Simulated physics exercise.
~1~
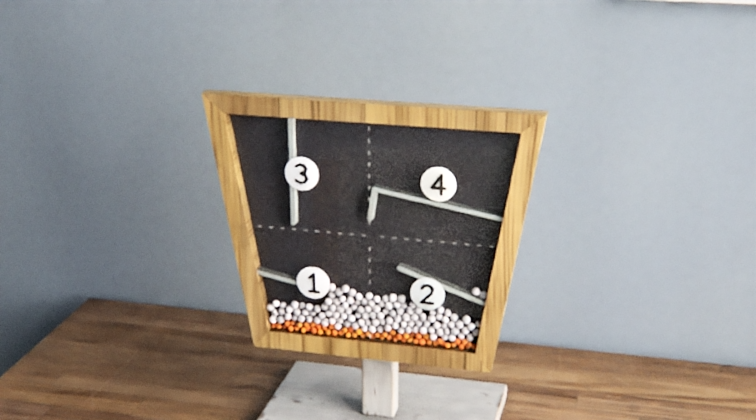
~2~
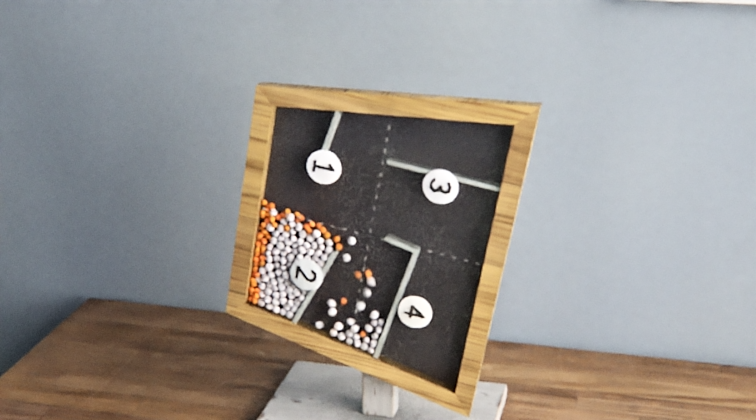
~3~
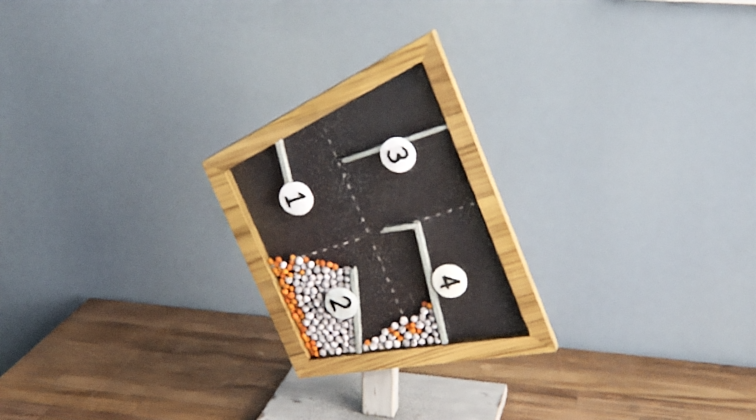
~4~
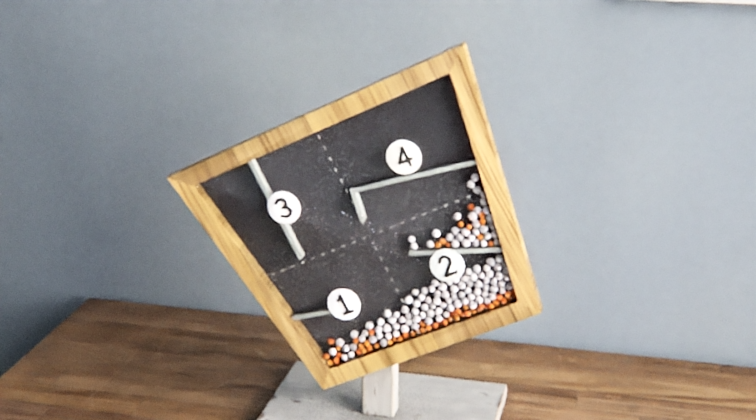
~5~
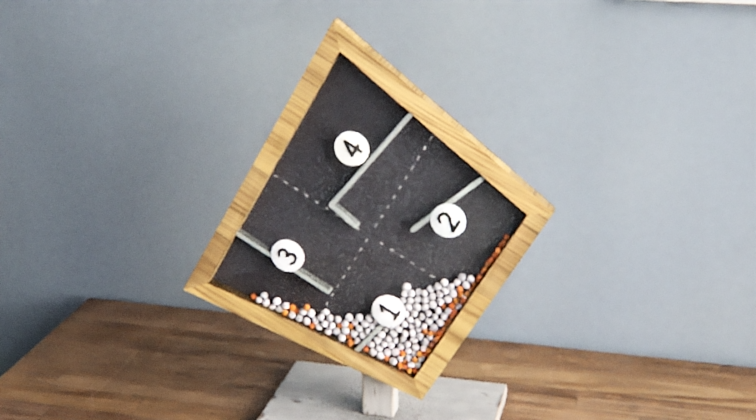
On a wooden table against a blue-grey wall, a wood-framed box of white and orange beads turned clockwise, piling most at lower left, then swung back past level as they spilled rightward, and ended tilted anticlockwise with most heaped around number one.
